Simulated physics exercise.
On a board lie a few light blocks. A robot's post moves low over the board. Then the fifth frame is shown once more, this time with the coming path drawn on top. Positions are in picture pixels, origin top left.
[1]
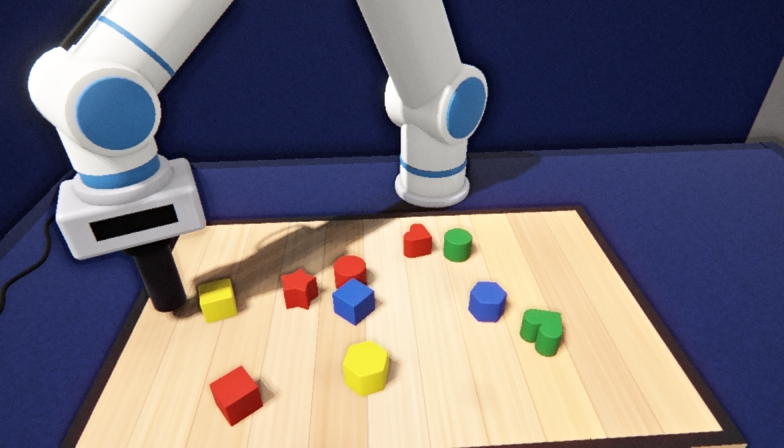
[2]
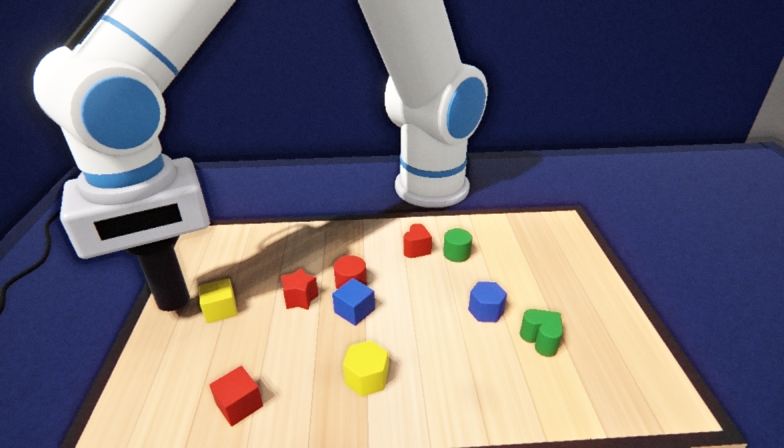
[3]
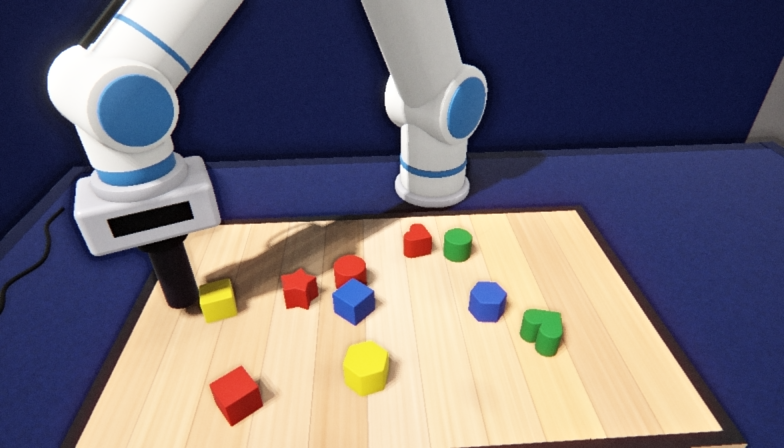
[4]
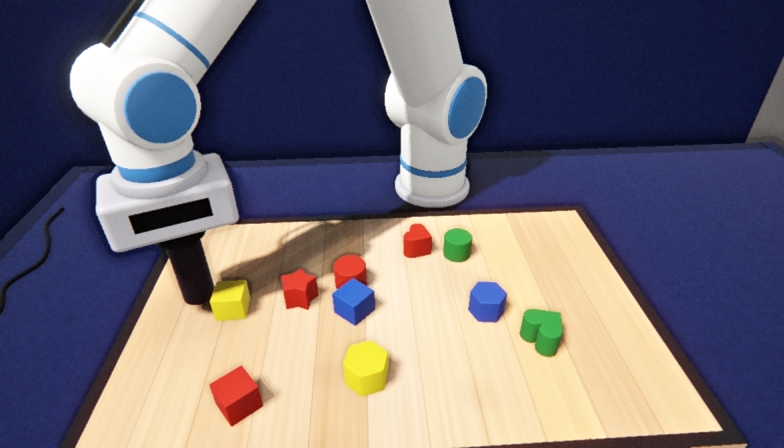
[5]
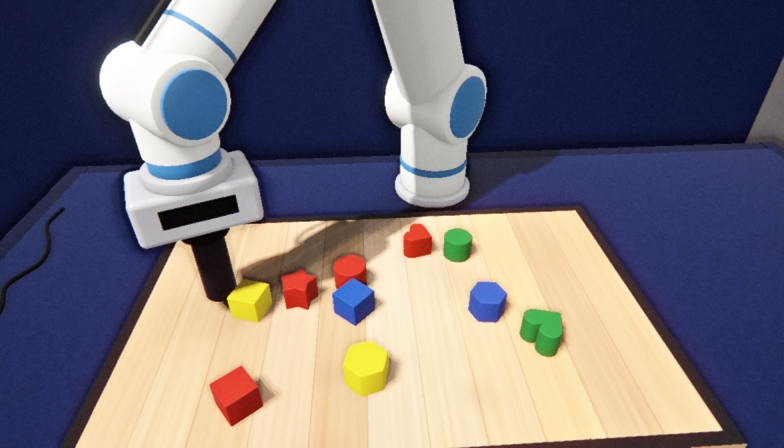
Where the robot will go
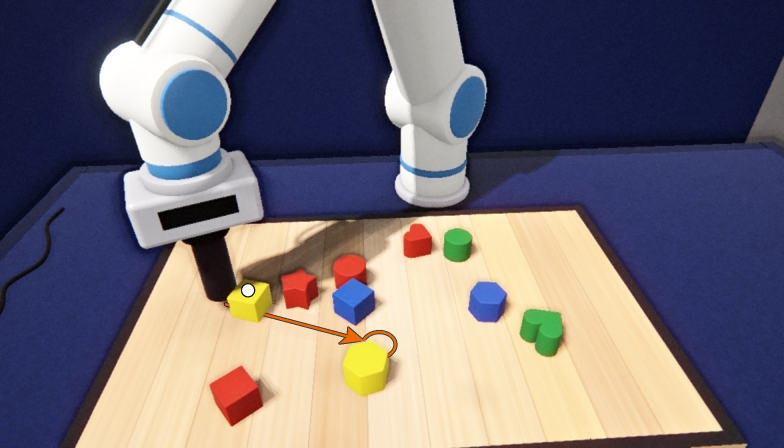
A robot arm's black post moves right, low over a wooden board, and meets a yellow block, pushing it rightward toward a red star, while the red, blue, green and other yellow blocks stay still.
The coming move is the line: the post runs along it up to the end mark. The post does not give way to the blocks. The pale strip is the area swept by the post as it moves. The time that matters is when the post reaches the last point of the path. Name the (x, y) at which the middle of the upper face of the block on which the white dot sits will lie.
Most likely (412, 328).
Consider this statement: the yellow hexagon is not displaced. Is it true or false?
My answer: True.
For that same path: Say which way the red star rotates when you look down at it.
The answer is counter-clockwise.
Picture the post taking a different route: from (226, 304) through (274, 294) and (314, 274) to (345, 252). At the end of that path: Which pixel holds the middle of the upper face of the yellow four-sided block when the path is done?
Most likely (278, 294).
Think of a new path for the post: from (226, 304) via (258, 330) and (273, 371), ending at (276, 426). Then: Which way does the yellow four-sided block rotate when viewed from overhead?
Counter-clockwise, from overhead.
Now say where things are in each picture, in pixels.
The first frame shows post's lower end at (170, 302); yellow four-sided block at (215, 290); red star at (297, 280); blue four-sided block at (353, 291); yellow hexagon at (366, 357).
The second frame shows post at (174, 301); blocks still.
The third frame shows post at (184, 299); blocks still.
The fourth frame shows post at (200, 295); yellow four-sided block at (228, 290).
The fifth frame shows post at (222, 292); yellow four-sided block at (248, 290); red star at (297, 280); blue four-sided block at (353, 291); yellow hexagon at (366, 357).
Drawn move, from (226, 304) to (379, 345); the dot is on the yellow four-sided block.
On the path given first. One third of the way, post at (271, 304); yellow four-sided block at (300, 302); red star at (311, 280), turned 65° anticlockwise.
Two thirds of the way, post at (323, 318); yellow four-sided block at (354, 317); red star at (311, 280), turned 65° anticlockwise; blue four-sided block at (357, 290).
At the end, post at (379, 332); yellow four-sided block at (412, 328), turned 10° anticlockwise; red star at (311, 280), turned 65° anticlockwise; blue four-sided block at (357, 290); yellow hexagon still.
